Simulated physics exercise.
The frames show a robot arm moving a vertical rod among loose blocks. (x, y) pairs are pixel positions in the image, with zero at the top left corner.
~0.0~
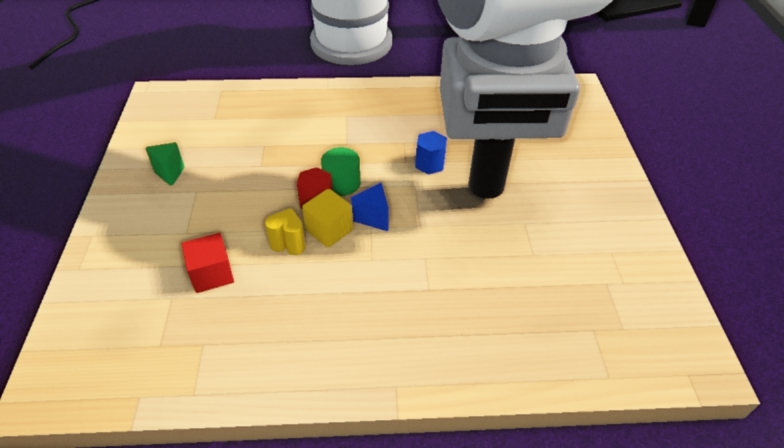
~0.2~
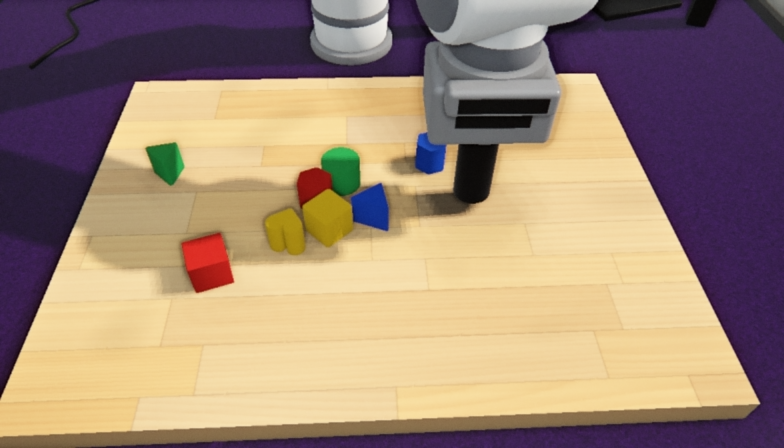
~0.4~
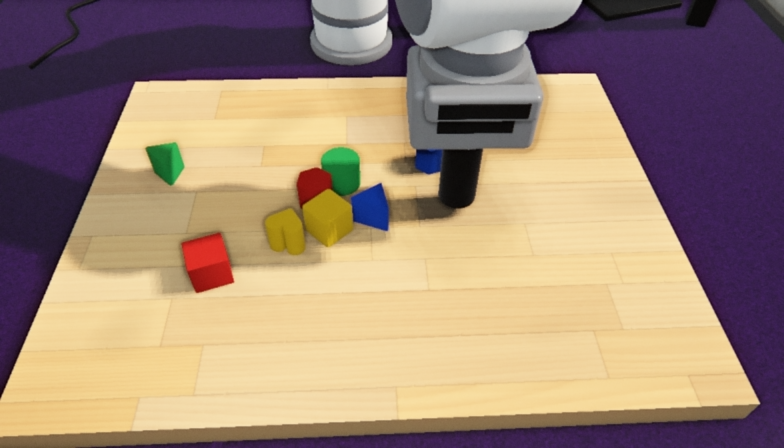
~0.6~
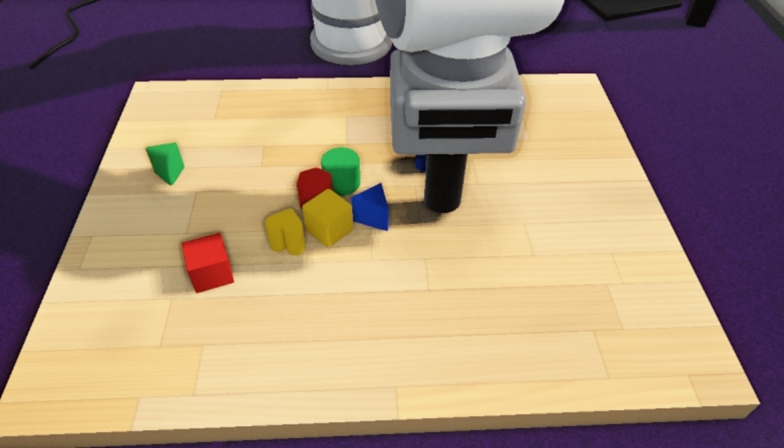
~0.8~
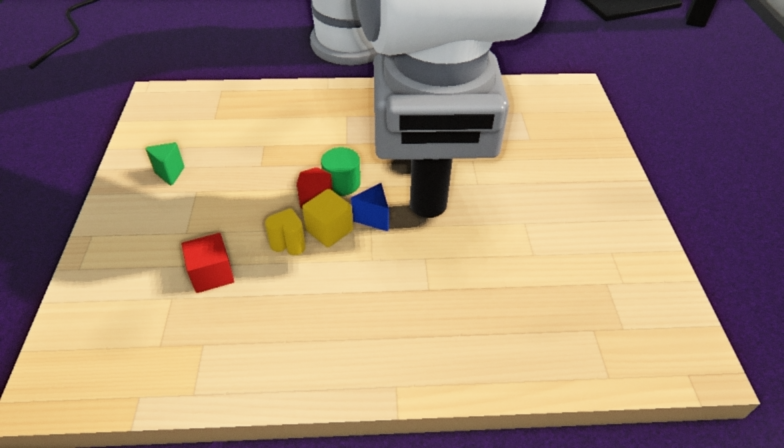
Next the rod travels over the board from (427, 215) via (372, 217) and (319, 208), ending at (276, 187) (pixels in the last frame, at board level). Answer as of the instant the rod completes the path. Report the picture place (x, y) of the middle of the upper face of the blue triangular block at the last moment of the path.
At the end it should sit near (258, 184).
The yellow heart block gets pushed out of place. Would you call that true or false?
That is true.
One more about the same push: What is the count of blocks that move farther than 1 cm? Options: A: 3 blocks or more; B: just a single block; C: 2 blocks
(A)
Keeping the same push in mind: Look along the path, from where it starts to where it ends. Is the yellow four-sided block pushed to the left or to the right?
Shifted left.
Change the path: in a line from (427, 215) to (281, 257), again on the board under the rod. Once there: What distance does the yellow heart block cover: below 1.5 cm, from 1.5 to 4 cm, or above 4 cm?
The answer here is over 4 cm.
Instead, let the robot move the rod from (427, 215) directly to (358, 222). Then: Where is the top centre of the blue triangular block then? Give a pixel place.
Its top middle: (326, 195).
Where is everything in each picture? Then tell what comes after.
In the first picture, lower end of the rod (486, 187), tops of blocks, yellow heart block (285, 221), red hexagon (314, 179), yellow four-sided block (327, 206), blue triangular block (373, 195).
In the second picture, rod (471, 191), blocks as before.
In the third picture, rod (457, 196), blocks as before.
In the fourth picture, rod (442, 200), blocks as before.
In the fifth picture, rod (428, 205), yellow heart block (285, 221), red hexagon (314, 179), yellow four-sided block (327, 206), blue triangular block (373, 195).
The first path, step by step. One third of the way, rod (371, 206); yellow four-sided block (321, 208); blue triangular block (339, 192), turned 15° clockwise.
Two thirds of the way, rod (316, 197); yellow heart block (269, 231); red hexagon (285, 163), turned 45° clockwise; yellow four-sided block (303, 214), turned 25° anticlockwise; blue triangular block (283, 187).
At the end, rod (274, 177); yellow heart block (269, 231); red hexagon (257, 143), turned 90° clockwise; yellow four-sided block (303, 214), turned 25° anticlockwise; blue triangular block (258, 184), turned 45° anticlockwise.
